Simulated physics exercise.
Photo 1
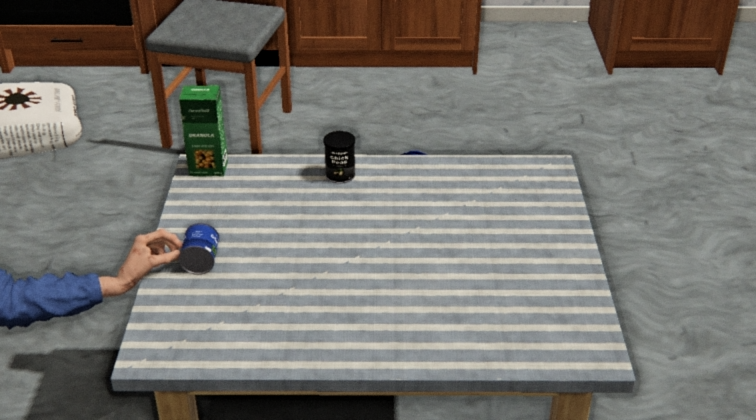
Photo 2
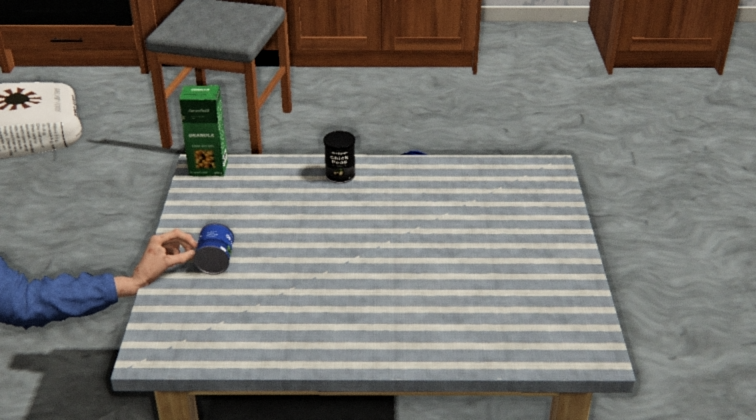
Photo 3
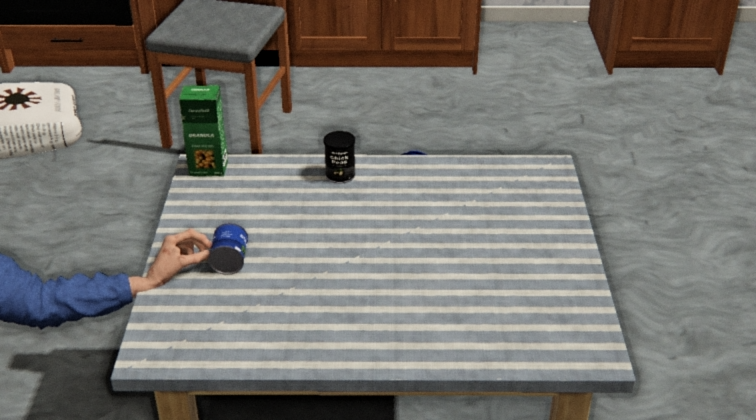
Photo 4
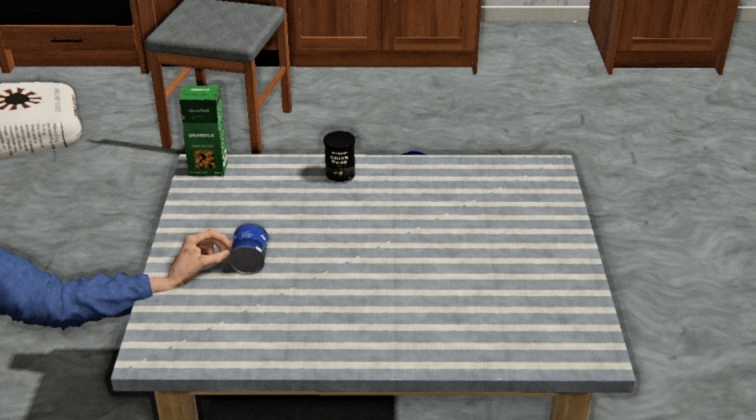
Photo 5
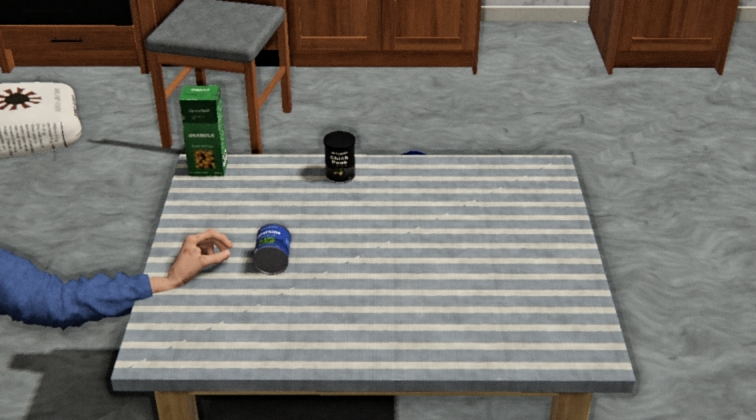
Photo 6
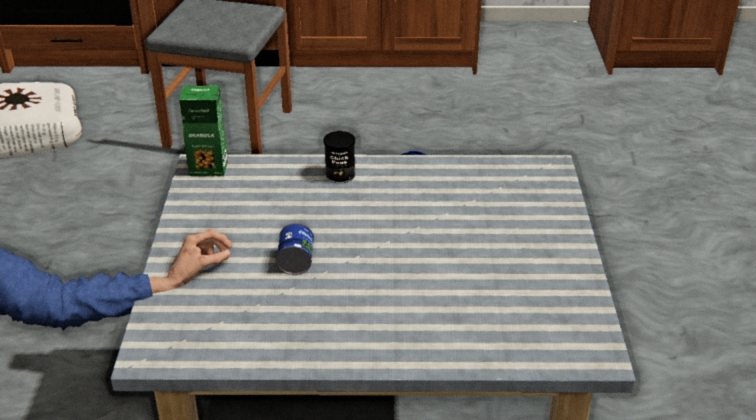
A hand pushing a blue tin rightward across a striped tabletop, then staying still as the tin moves on away from it.
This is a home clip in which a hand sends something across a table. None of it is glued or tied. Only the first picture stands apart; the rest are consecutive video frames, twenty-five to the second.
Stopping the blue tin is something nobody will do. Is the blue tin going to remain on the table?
My guess is that it does leave the table.
Then, 0.40 s past the last view, blue tin displaced well along near (499, 250).
Then, 0.80 s past the last view, blue tin now off the table.
Finally, off the table, blue tin.
